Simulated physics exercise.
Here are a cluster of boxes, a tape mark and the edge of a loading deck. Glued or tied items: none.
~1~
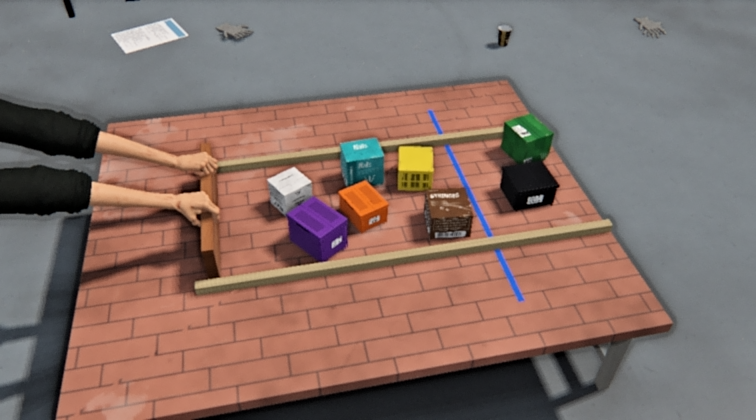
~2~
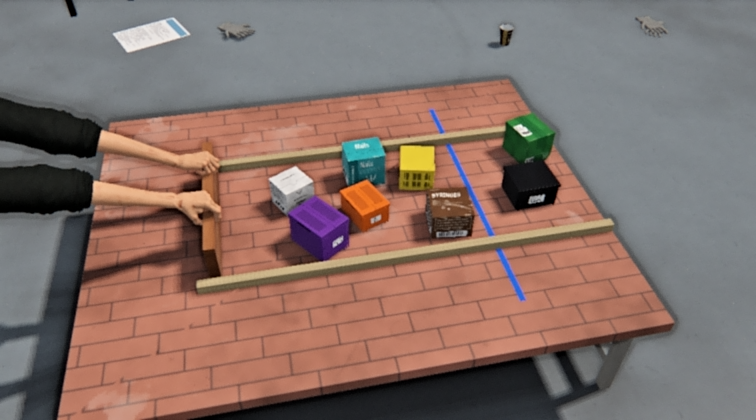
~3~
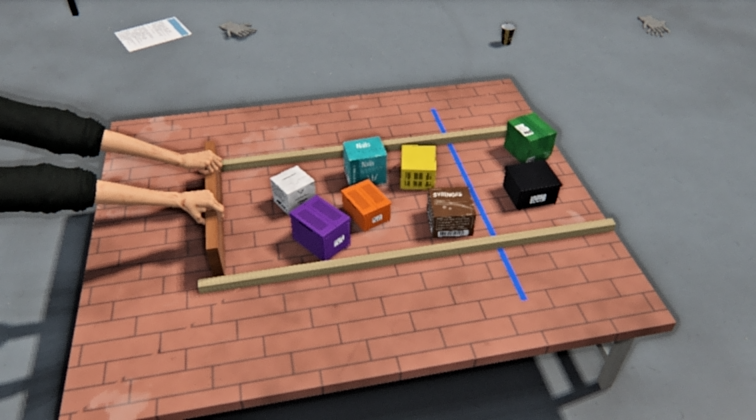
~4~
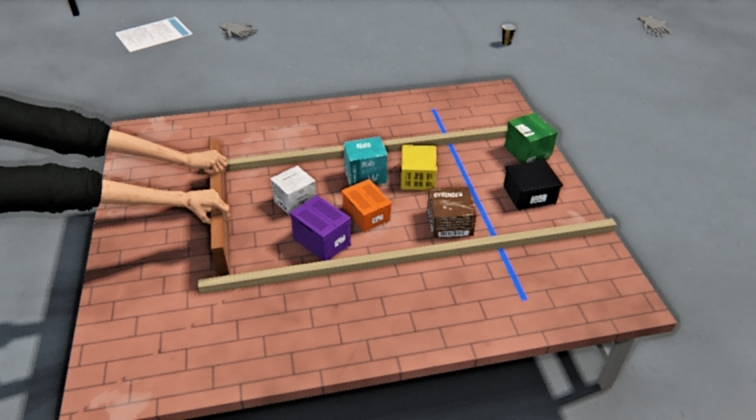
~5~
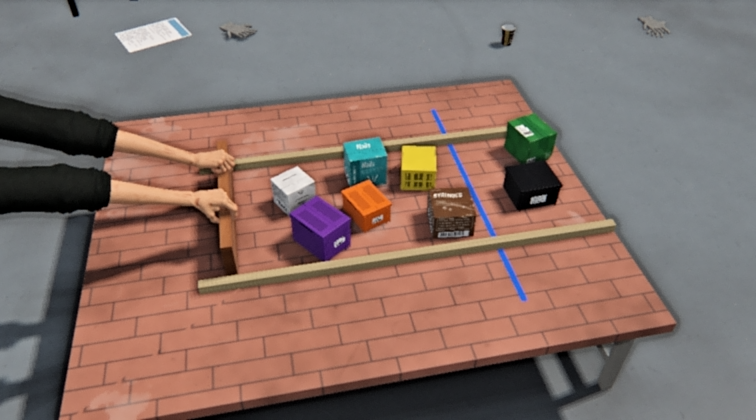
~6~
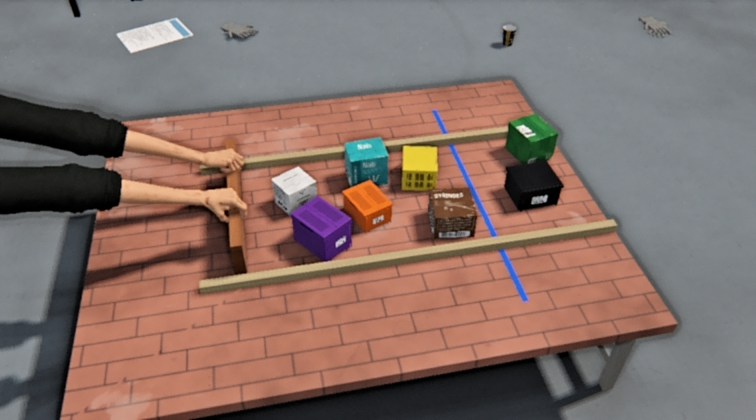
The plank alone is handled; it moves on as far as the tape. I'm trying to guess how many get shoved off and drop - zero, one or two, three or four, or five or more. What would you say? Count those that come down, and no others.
It will most likely not knock any off.
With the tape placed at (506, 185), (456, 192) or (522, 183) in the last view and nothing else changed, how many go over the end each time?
In order: 2, 0 and 2.
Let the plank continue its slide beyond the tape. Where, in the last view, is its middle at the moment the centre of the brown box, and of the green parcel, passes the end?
Middle approx. at (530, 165), then approx. at (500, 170).
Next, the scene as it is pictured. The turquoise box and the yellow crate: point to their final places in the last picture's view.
The turquoise box at (473, 140), the yellow crate at (510, 154).
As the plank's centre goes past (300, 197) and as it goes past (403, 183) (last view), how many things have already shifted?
I make it 2 at the first spot and 6 at the other.
Soon after, none off yet; green parcel at rest near (531, 140); black tote at rest near (532, 186); brown box at rest near (452, 213).
After that, none off yet; green parcel at rest near (531, 140); black tote at rest near (532, 186); brown box displaced about its own width near (479, 214).
In the end, the number that fall off is zero.
